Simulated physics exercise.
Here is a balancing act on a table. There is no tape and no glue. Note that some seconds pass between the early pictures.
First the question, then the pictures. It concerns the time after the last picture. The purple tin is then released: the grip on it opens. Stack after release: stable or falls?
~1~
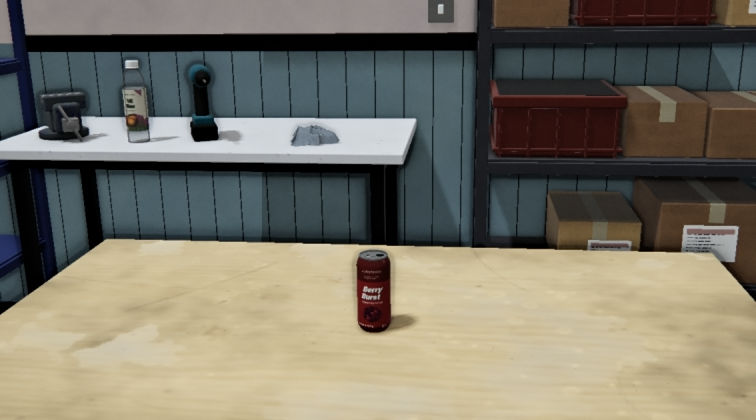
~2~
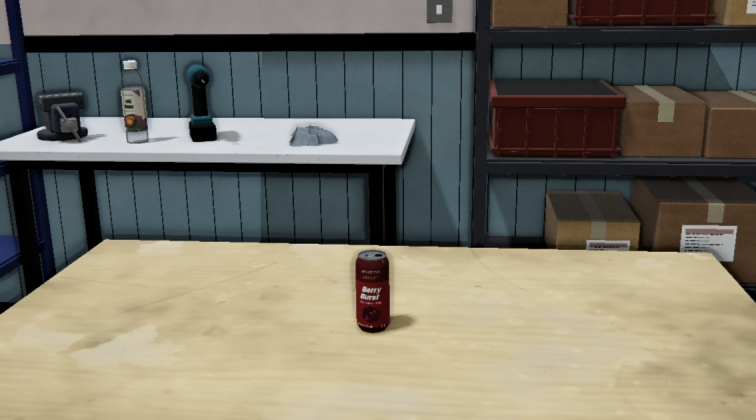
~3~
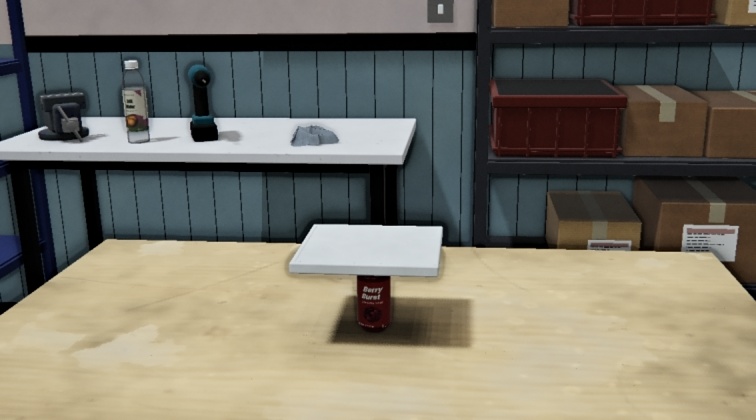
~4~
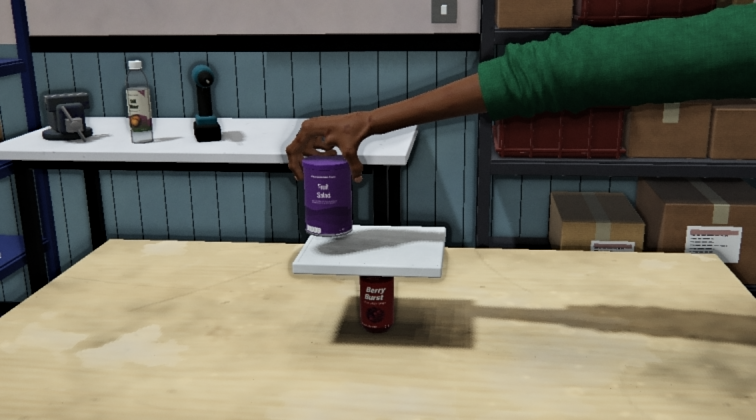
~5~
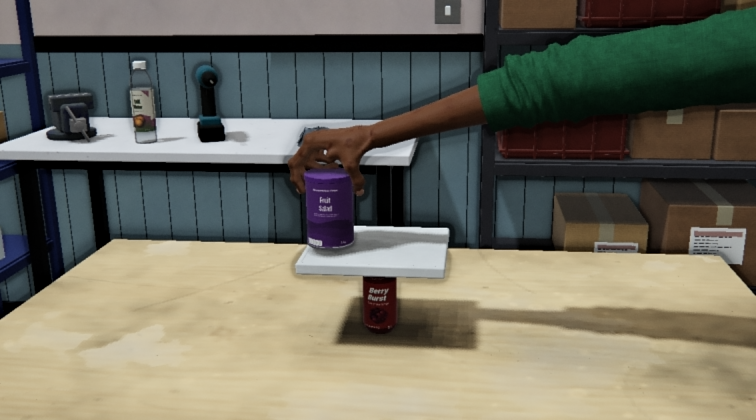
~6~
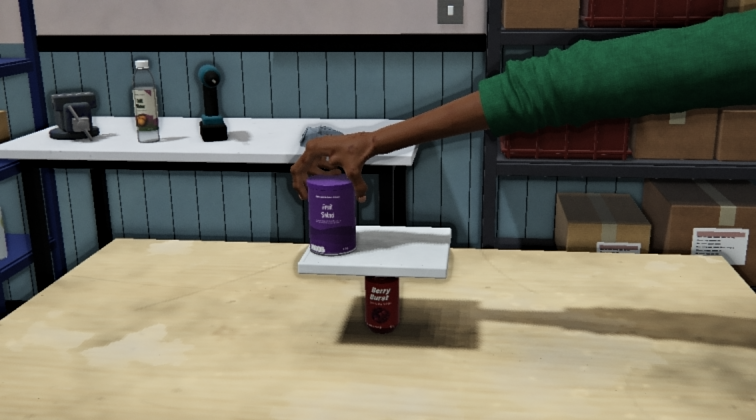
Falls.
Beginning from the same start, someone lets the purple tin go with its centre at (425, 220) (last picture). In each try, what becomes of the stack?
What happens next is that it goes down.
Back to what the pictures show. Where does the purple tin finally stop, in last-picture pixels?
Near (274, 319).
Then, 0.30 s later than the last frame, purple tin now fallen; white lid tilted by 39°.
Then, 0.40 s later than the last frame, white lid on its side.
Then, 0.50 s later than the last frame, purple tin resting near (275, 320).
Then, 0.70 s later than the last frame, white lid now fallen.
When it is over, fallen, purple tin and white lid; red can as before. End places, in pixels of the last picture, purple tin near (274, 319). The stack comes apart.
